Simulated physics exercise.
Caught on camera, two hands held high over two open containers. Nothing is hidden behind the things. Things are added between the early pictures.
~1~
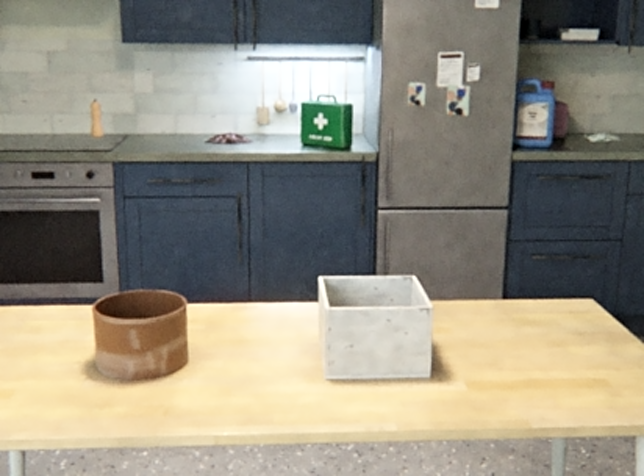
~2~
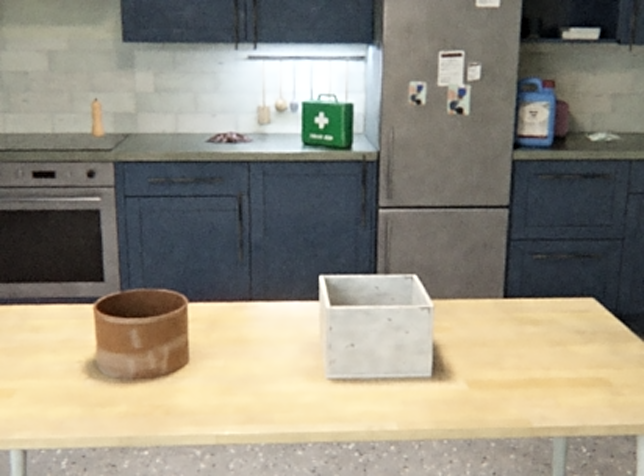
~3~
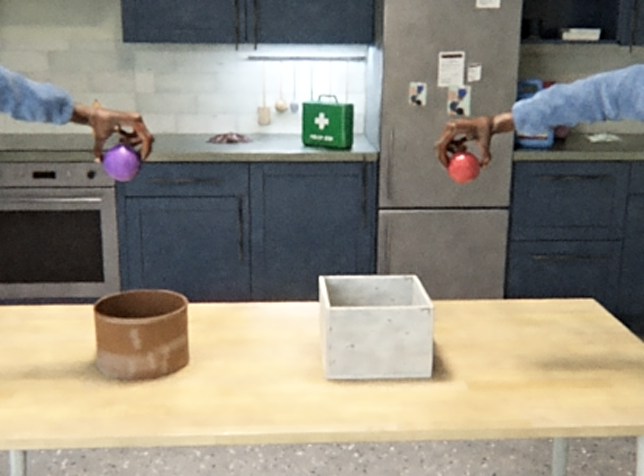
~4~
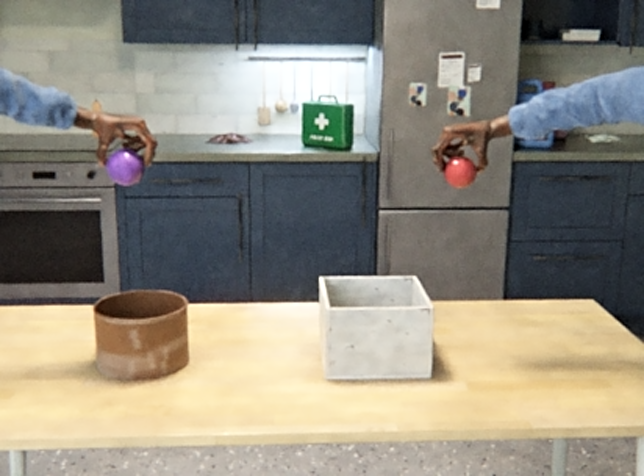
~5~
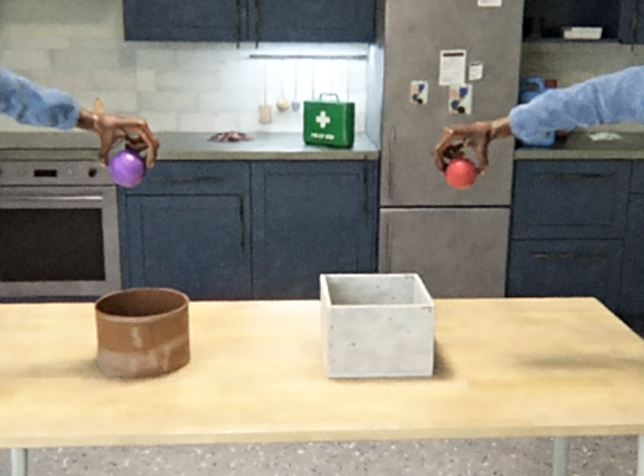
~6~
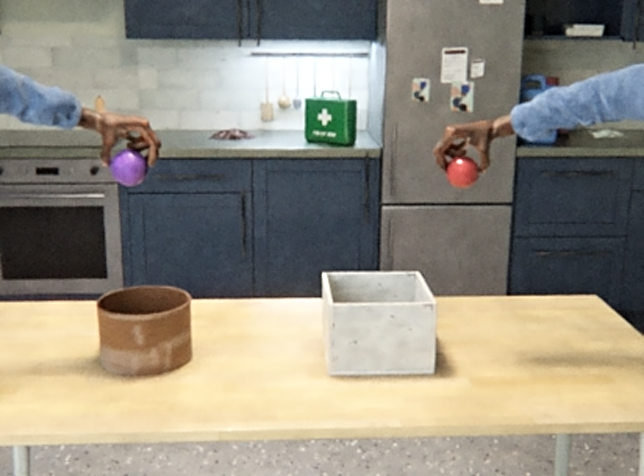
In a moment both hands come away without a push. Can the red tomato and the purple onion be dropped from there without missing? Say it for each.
Outcome: The red tomato falls beside it; the purple onion is caught.
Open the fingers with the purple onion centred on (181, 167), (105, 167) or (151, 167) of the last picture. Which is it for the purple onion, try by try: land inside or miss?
In turn it drops into the container; lands inside; goes in.
Then, 0.16 s past the last view, red tomato travelled about its own width near (461, 205); purple onion travelled about its own width near (131, 201).
Then, 0.24 s past the last view, red tomato in the air near (458, 263); purple onion in the air near (134, 260).
Then, 0.32 s past the last view, red tomato come down near (454, 340); purple onion come down near (138, 339).
Finally, the red tomato ends up outside, near (454, 338); the purple onion drops into the container, near (138, 338).
